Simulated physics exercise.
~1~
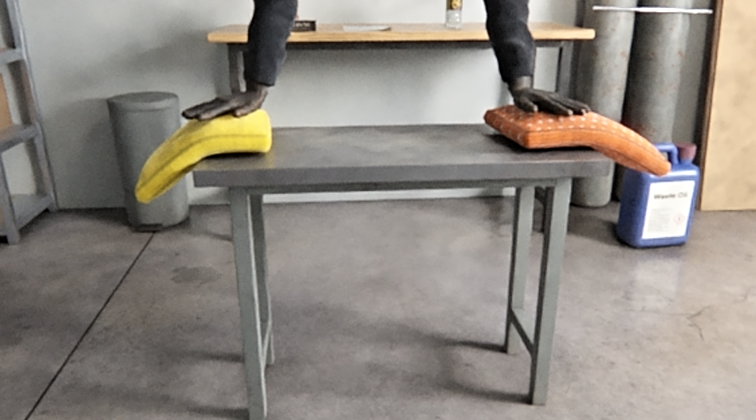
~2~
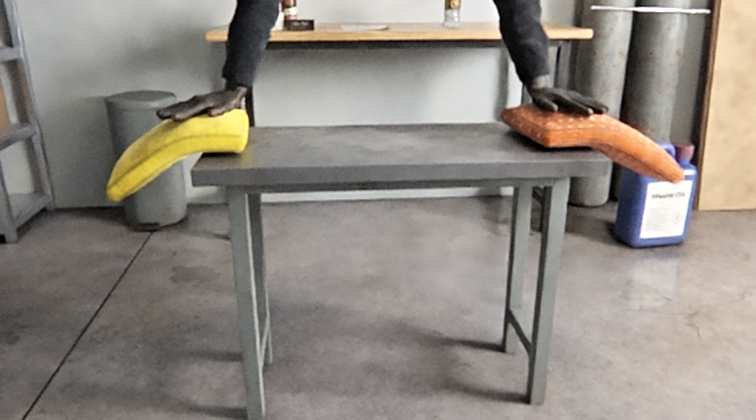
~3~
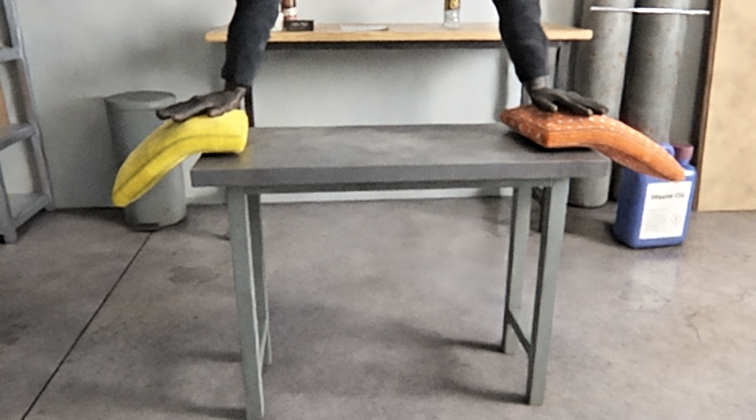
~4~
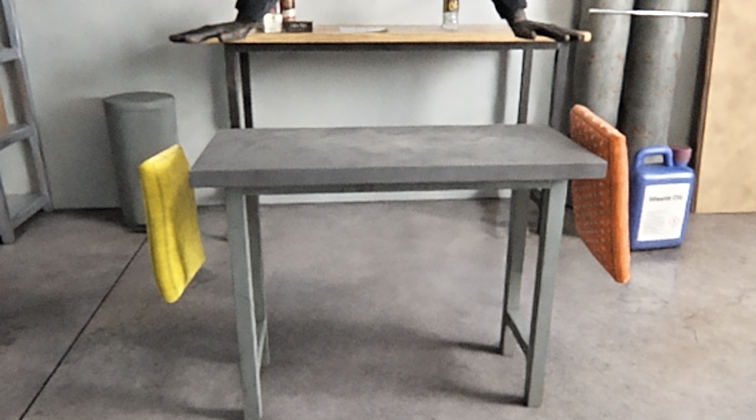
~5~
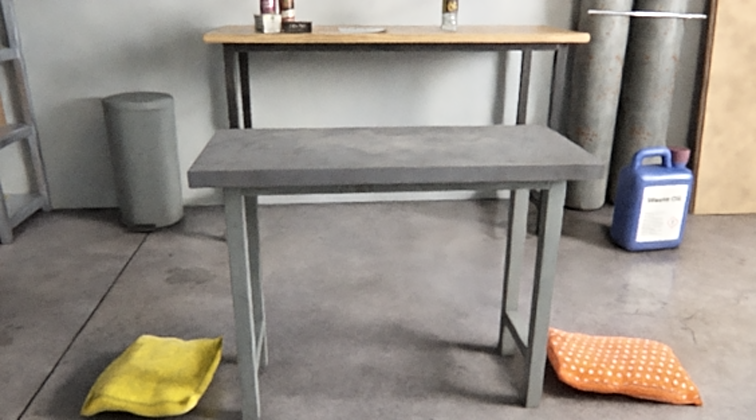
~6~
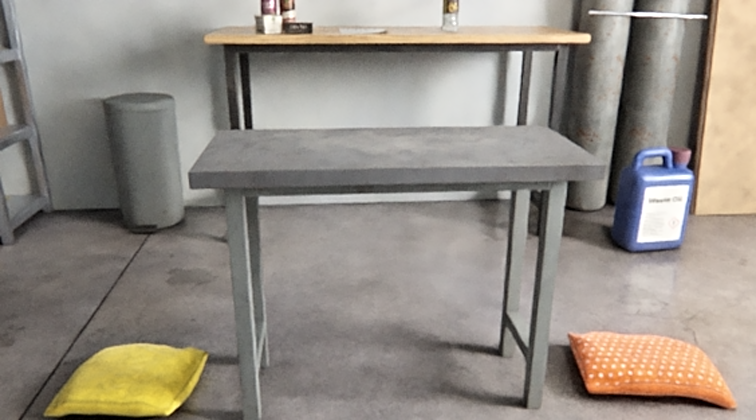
In a room with a concrete floor, gloved hands held a yellow cushion and an orange pillow drooping over opposite ends of a gray table, shifted them slightly outward, then let go, and both dropped off and ended up lying on the floor.
